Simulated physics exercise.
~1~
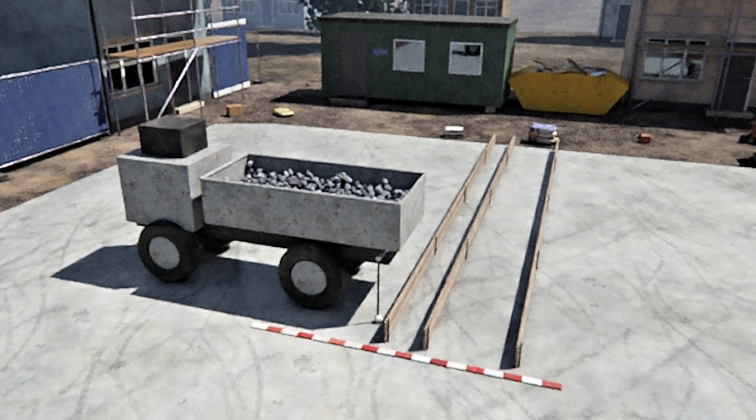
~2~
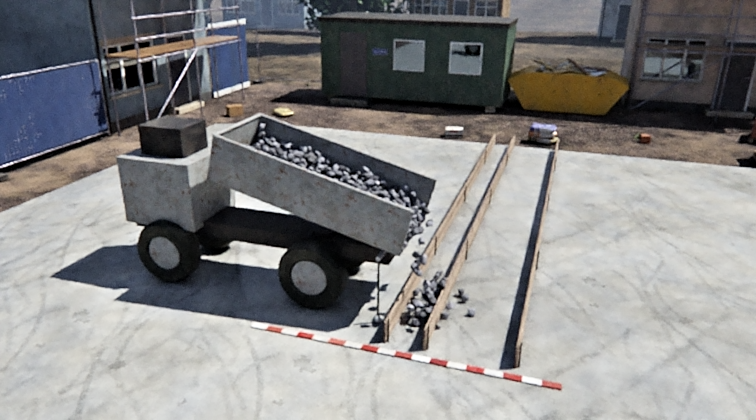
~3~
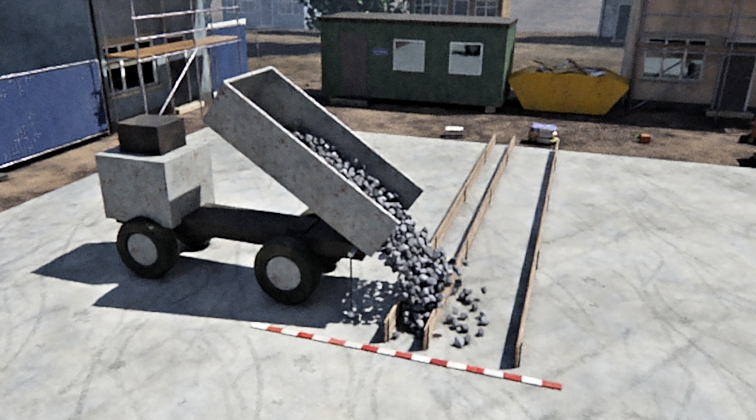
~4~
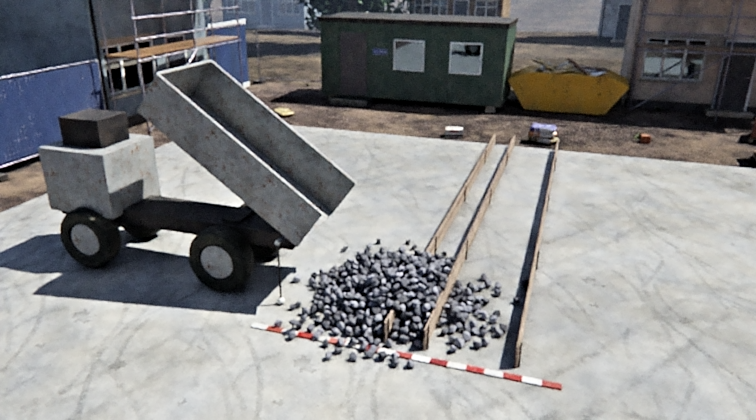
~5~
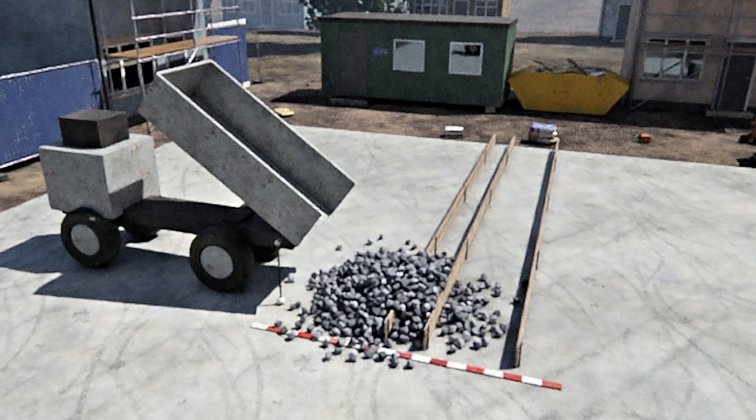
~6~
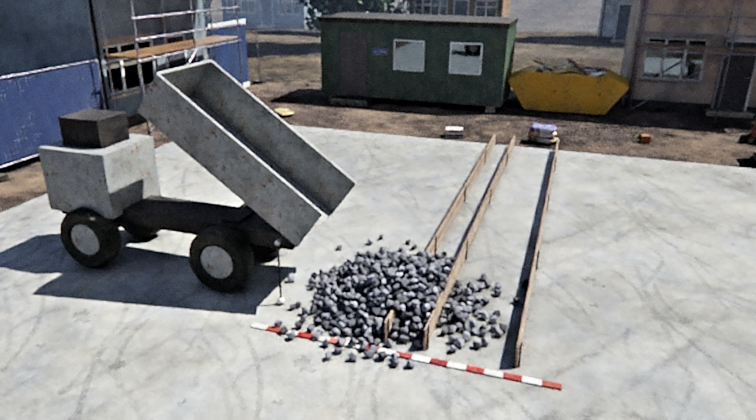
In this clip, a grey tipper truck raises its skip and pours dark crushed rock to the right, then draws away leftward, leaving the skip tilted and empty beside a heap lying mostly before and around the nearer planks, with some stones scattered beyond.
